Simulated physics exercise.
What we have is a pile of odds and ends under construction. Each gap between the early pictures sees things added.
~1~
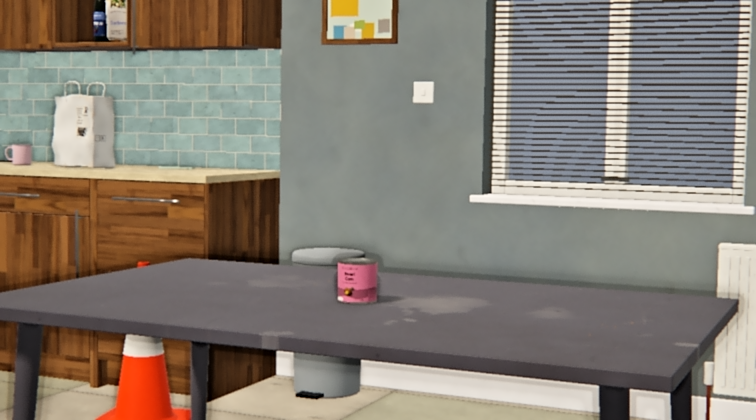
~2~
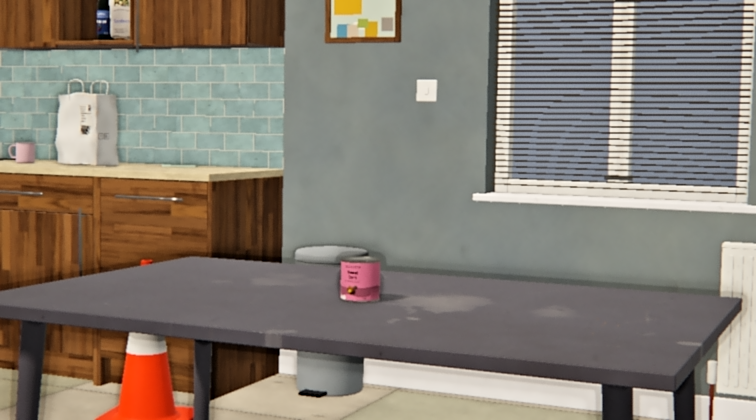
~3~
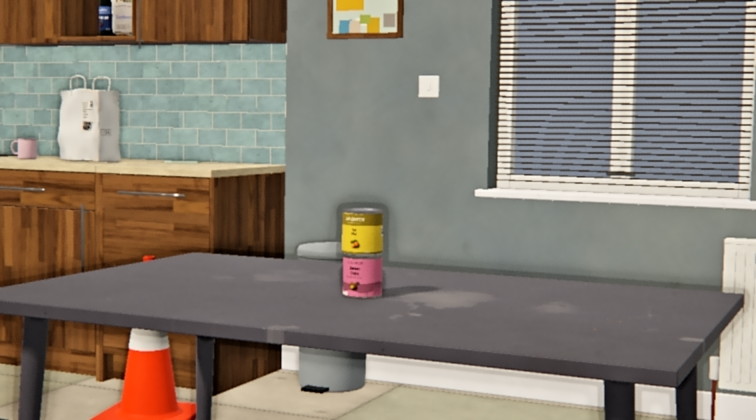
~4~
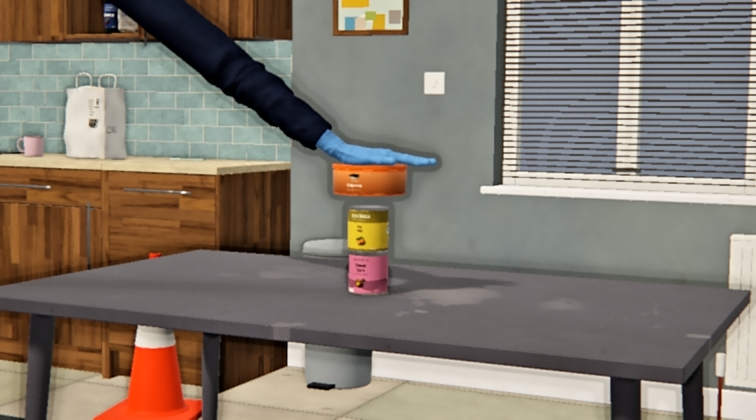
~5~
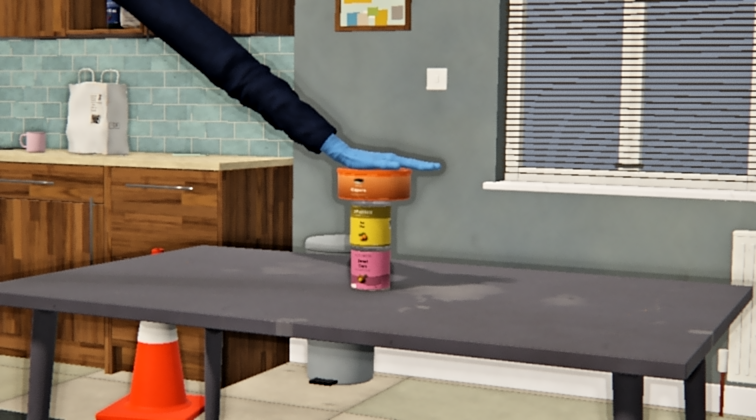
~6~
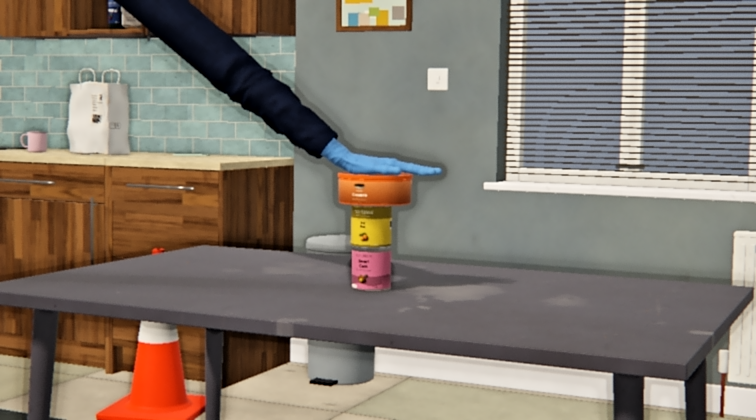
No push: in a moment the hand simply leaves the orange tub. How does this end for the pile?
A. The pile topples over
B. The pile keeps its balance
Answer: B.
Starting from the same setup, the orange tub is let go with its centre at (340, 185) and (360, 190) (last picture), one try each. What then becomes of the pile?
First attempt - it comes down; second attempt - it does not fall.
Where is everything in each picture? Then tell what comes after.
In the first frame, the last thing is not in view yet; pink tin (357, 281).
In the second frame, the last thing is not in view yet; pink tin (360, 279).
In the third frame, the last thing is not in view yet; pink tin (363, 275).
The fourth frame shows still above its spot; orange tub (370, 179); pink tin (368, 272).
The fifth frame shows still above its spot; orange tub (374, 183); pink tin (371, 268).
The sixth frame shows in place under the hand; orange tub (375, 188); pink tin (371, 268).
Then, 0.30 s after the last picture, nothing has stirred.
Then, 0.80 s after the last picture, orange tub resting near (375, 189).
At rest, all 3 in place. Seen from the same camera at the end, orange tub near (375, 189). The pile keeps its balance.
